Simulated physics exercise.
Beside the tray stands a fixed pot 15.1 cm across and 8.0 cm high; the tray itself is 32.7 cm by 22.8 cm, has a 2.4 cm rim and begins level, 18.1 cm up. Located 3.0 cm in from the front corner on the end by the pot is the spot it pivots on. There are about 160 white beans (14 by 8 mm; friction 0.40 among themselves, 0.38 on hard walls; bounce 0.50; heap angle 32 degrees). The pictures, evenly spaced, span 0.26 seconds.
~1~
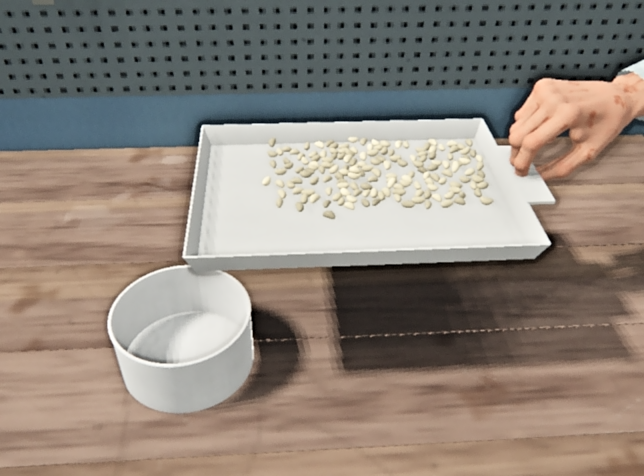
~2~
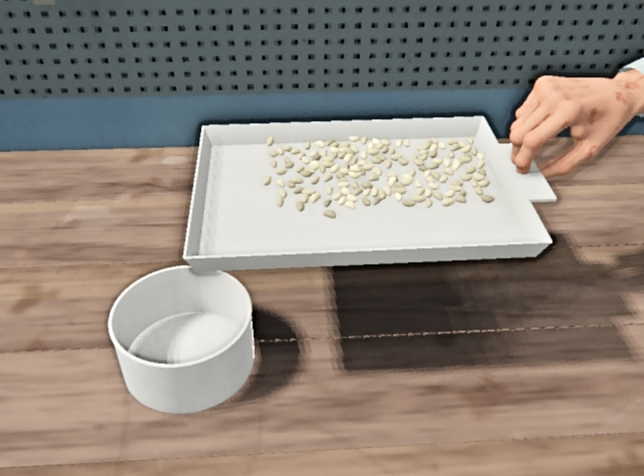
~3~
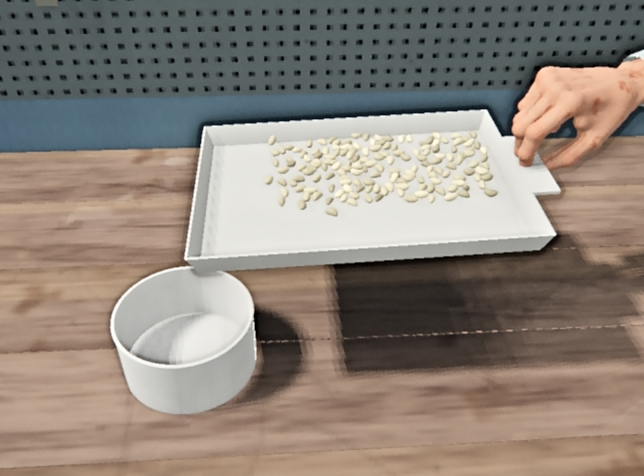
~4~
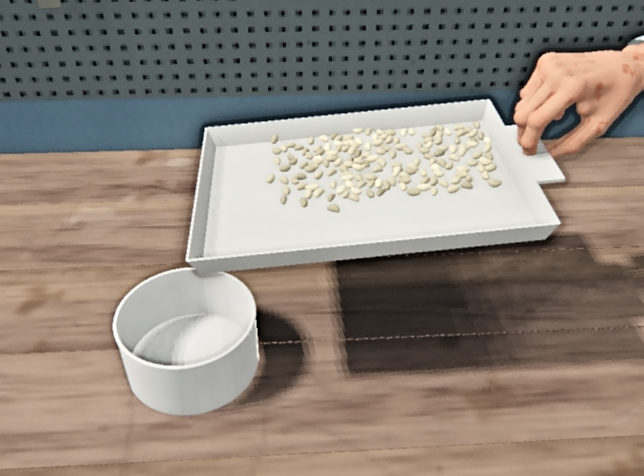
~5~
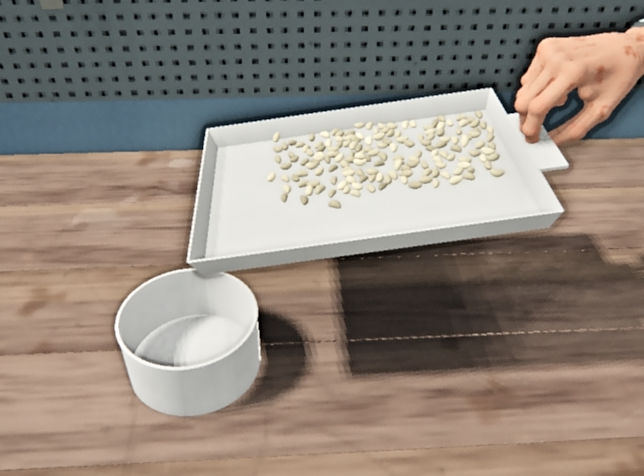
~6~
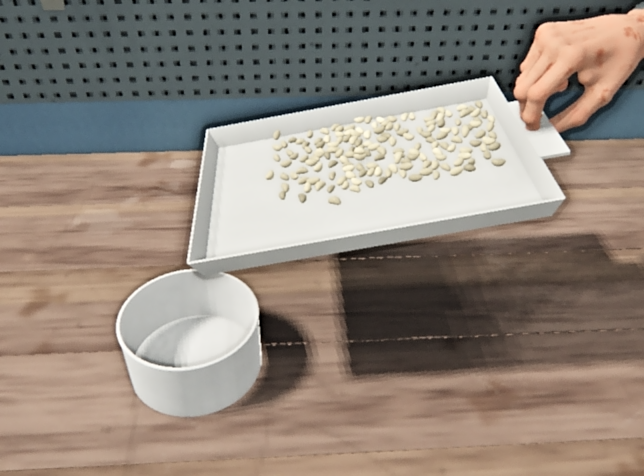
The clip opens on a level white tray of scattered white beans above a wooden surface, a hand gripping its right-end tab and a round white pot below its left front corner. The hand gradually raises the right end, tilting the tray slightly leftward, while the beans keep their places on it.
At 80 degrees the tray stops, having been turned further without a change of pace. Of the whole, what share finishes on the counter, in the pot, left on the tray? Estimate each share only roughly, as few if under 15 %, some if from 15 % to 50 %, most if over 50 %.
Roughly: Counter some, pot some, tray some.
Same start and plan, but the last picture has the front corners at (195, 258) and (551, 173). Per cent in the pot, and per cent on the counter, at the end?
Pot 25 % / counter 40 %.
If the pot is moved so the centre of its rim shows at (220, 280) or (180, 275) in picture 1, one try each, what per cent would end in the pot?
Roughly 20 and 45 percent.
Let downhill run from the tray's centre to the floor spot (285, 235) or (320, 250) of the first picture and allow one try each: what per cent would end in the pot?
Some 45 and 10 per cent.
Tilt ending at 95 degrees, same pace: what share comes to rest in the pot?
That comes out at some 45 per cent.
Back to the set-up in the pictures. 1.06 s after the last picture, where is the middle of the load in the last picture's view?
I reckon close to (201, 182).
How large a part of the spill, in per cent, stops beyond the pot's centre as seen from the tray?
Some 80 per cent.
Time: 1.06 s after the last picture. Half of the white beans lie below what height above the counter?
Some 20 cm.
Then, 0.63 s after the last picture, tilt 43 degrees; the tray holds 100 %, the pot 0 %.
Then, 1.06 s after the last picture, tilt 65 degrees; the tray holds 80 %, the pot 10 %.
Then, 1.56 s after the last picture, tilt 80 degrees; the tray holds 60 %, the pot 10 %.
In the end, counter 45 %, pot 30 %, tray 30 %.
